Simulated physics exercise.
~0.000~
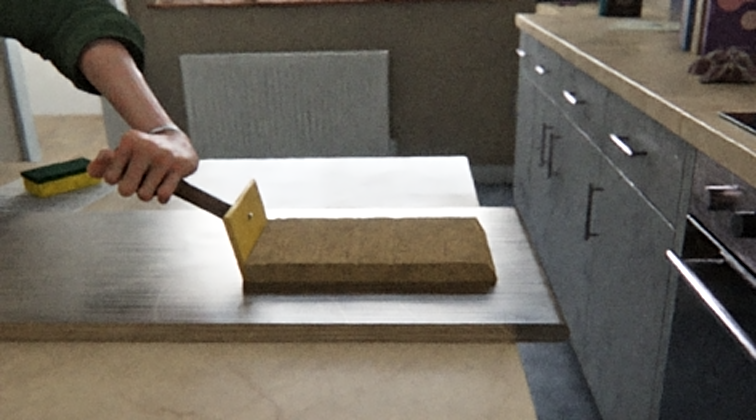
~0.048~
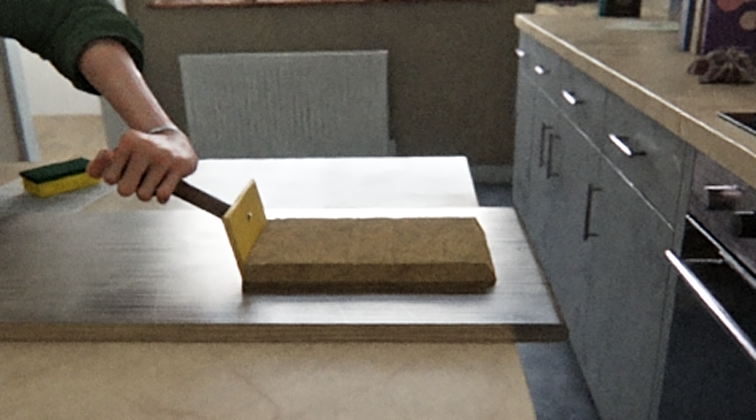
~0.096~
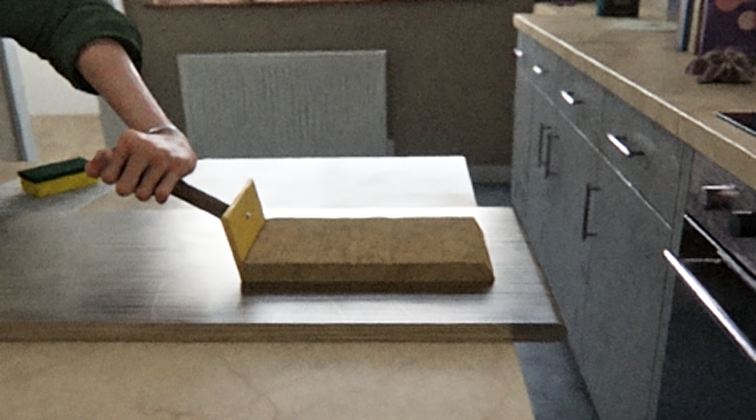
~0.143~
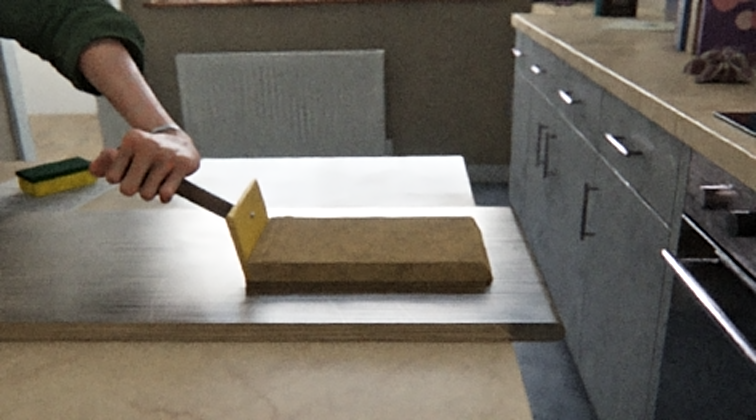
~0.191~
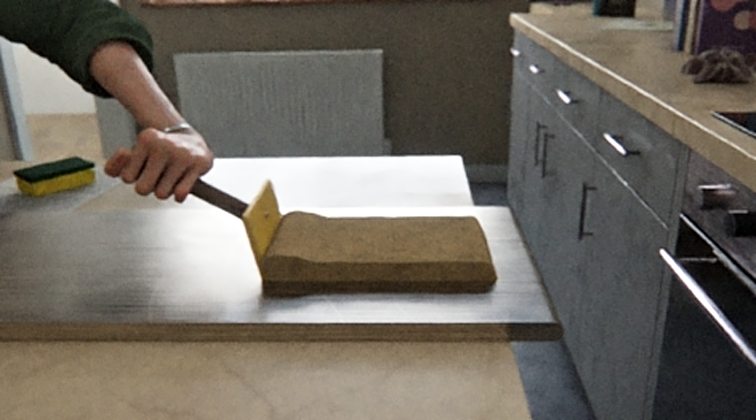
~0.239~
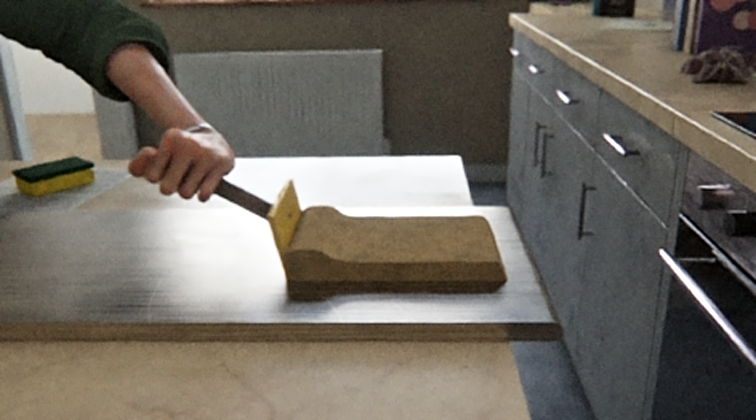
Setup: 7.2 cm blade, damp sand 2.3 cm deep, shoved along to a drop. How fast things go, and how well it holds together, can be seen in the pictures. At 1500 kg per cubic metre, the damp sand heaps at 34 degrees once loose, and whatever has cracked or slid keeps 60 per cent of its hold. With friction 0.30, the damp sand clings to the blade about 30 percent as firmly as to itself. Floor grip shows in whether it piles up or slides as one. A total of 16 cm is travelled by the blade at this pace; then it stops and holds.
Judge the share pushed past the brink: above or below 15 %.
It should land beyond 15 %.
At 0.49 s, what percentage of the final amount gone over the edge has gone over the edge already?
Value noted: About 30 per cent.
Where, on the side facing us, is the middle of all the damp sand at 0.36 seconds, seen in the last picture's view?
Look around (449, 269) on the near face.
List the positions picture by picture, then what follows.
The first picture shows foot of the blade at (250, 282), not yet moved; leading edge of the damp sand at (496, 278), piled 2.2 cm high.
The second picture shows foot of the blade at (249, 282), not yet moved; leading edge of the damp sand at (495, 278), piled 2.2 cm high.
The third picture shows foot of the blade at (248, 282), not yet moved; leading edge of the damp sand at (493, 278), piled 2.2 cm high.
The fourth picture shows foot of the blade at (252, 281), moved 7 mm; leading edge of the damp sand at (491, 277), piled 2.3 cm high.
The fifth picture shows foot of the blade at (268, 281), moved 2.6 cm; leading edge of the damp sand at (495, 277), piled 3.0 cm high.
The sixth picture shows foot of the blade at (293, 281), moved 5.5 cm; leading edge of the damp sand at (505, 277), piled 3.8 cm high.
After 0.36 s, 0 % has gone over the edge.
After 0.49 s, 11 % has gone over the edge.
After 0.63 s, 31 % has gone over the edge.
After 0.77 s, 32 % has gone over the edge.
After 1.08 s, at the end, 32 % has gone over the edge.
